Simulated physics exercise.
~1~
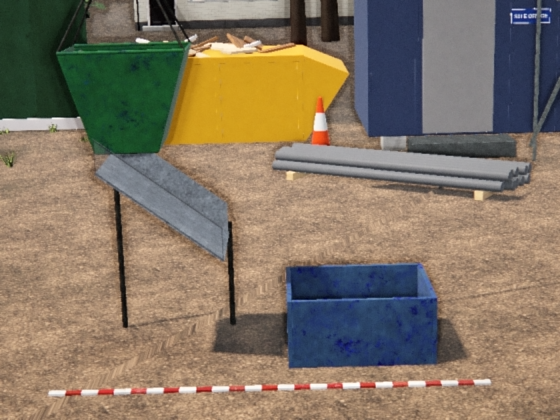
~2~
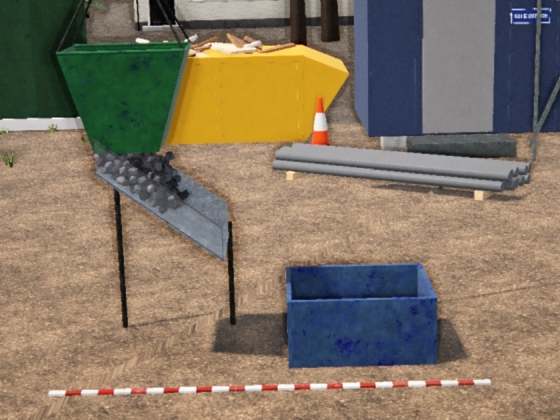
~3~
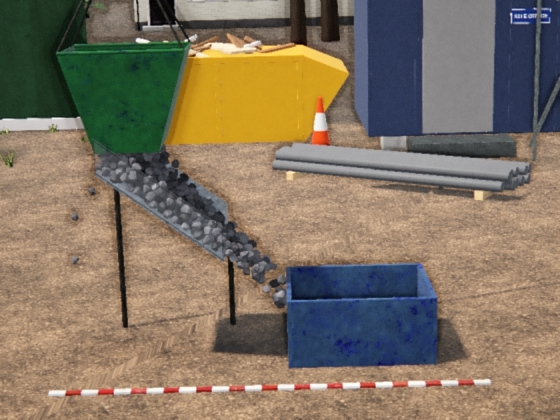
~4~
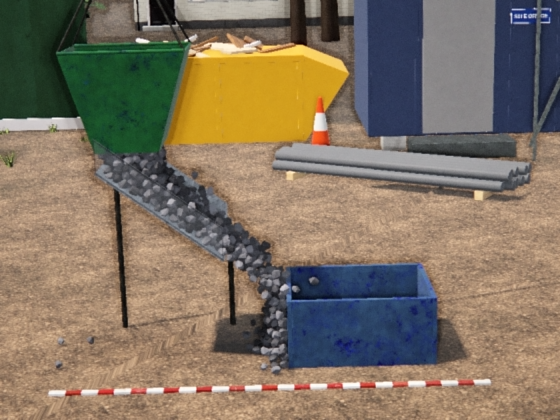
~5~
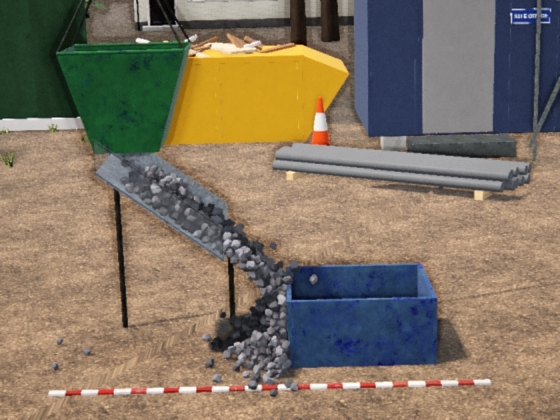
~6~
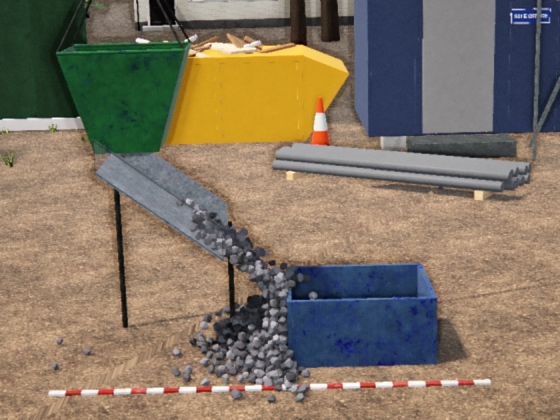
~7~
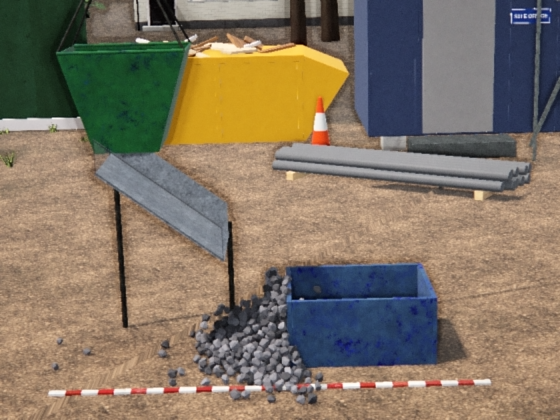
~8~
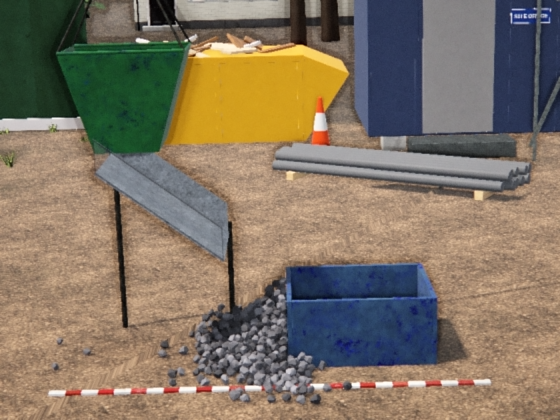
In this clip, grey stones pour from the bottom of a hanging green skip, slide down a sloping steel chute to the right, and drop mostly short of an open blue bin, ending in a heap against its left side while the skip and chute are left empty.
